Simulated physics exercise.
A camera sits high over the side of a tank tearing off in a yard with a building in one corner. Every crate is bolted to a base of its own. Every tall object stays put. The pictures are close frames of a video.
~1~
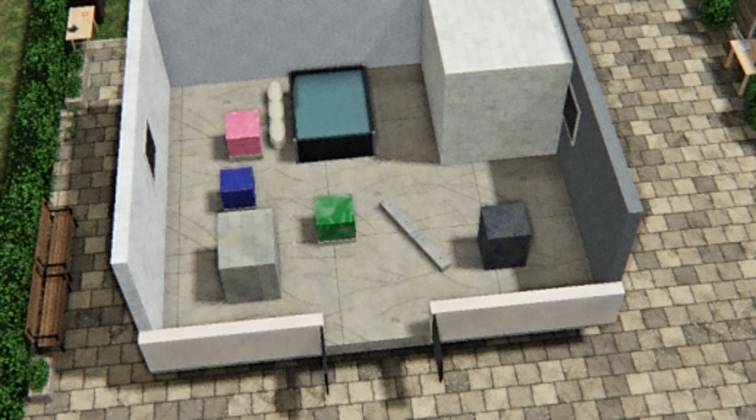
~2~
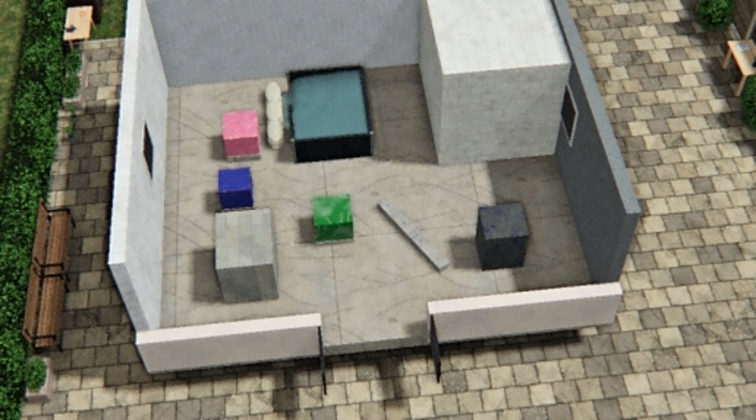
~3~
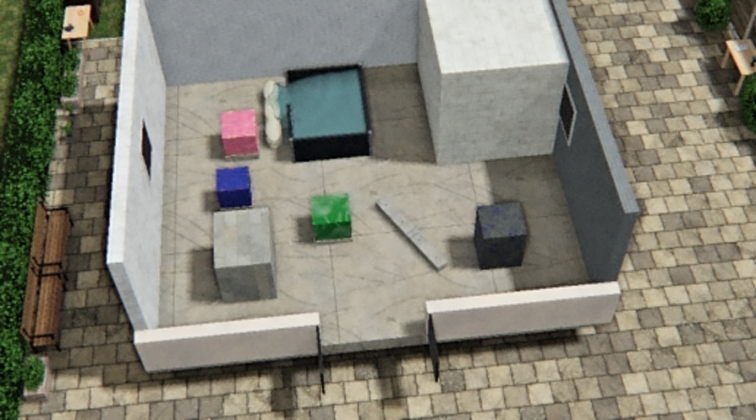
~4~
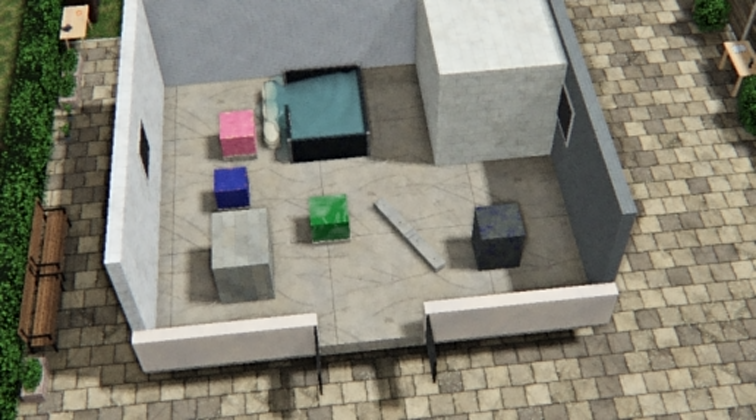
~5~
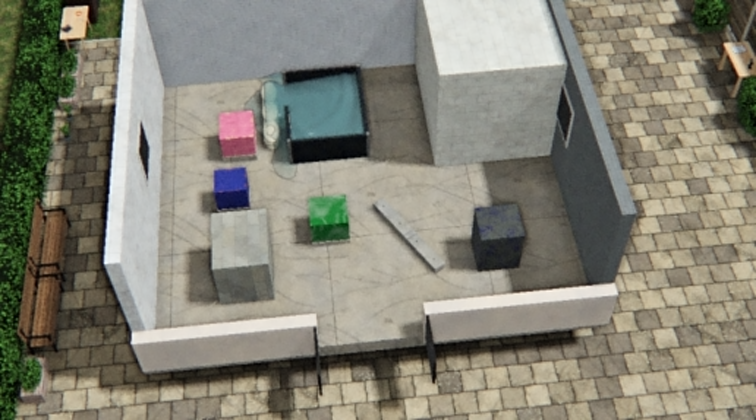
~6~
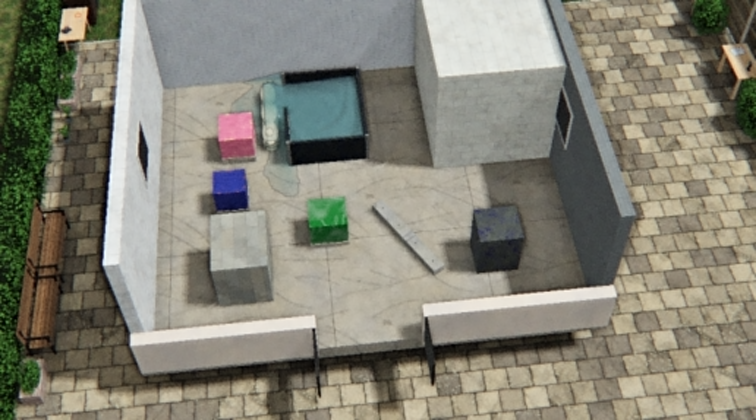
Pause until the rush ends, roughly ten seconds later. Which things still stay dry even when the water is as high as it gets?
In the end the green crate is left alone by the water; the pink crate is left alone by the water; the blue crate is left alone by the water.
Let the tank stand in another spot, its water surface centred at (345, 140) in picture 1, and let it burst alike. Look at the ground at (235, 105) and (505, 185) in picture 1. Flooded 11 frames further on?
The first spot is wetted, while the second is not reached.
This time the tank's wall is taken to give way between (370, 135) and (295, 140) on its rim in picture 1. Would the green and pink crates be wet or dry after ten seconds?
Note: Green one is overtopped; pink one is left dry.
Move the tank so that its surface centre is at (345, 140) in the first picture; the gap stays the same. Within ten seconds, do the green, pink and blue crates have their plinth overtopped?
So the green crate avoids the flood, the pink crate gets swamped, and the blue crate gets swamped as well.
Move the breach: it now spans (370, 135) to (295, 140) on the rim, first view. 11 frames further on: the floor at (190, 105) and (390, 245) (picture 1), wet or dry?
Waterless, submerged.
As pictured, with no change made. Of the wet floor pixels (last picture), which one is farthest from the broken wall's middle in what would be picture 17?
Roughly at (282, 299).
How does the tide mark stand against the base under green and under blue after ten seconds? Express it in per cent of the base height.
About 60 and 60 per cent.
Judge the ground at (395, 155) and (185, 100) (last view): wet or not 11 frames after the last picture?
Clear, then swamped.
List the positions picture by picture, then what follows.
In the first frame, the water tank at (331, 104) is whole and still.
In the second frame, the front is at (285, 129), out from the gap at (292, 105).
In the third frame, the front is at (285, 143), out from the gap at (290, 104).
In the fourth frame, the front is at (281, 159), out from the gap at (289, 104).
In the fifth frame, water pours out at (288, 104) and has run to (287, 174).
In the sixth frame, the front is at (294, 193), out from the gap at (287, 105).
A moment on, water covers 15 % of the floor; the green crate water round its plinth, the pink crate water round its plinth, the blue crate water round its plinth.
Next, water covers 25 % of the floor; the green crate water round its plinth, the pink crate water round its plinth, the blue crate water round its plinth.
Then, water covers 35 % of the floor; the green crate water round its plinth, the pink crate water round its plinth, the blue crate water round its plinth.
Later, water covers 50 % of the floor; the green crate water round its plinth, the pink crate water round its plinth, the blue crate water round its plinth.
In the end, water covers 75 % of the floor; the green crate stayed above the water, the pink crate stayed above the water, the blue crate stayed above the water.
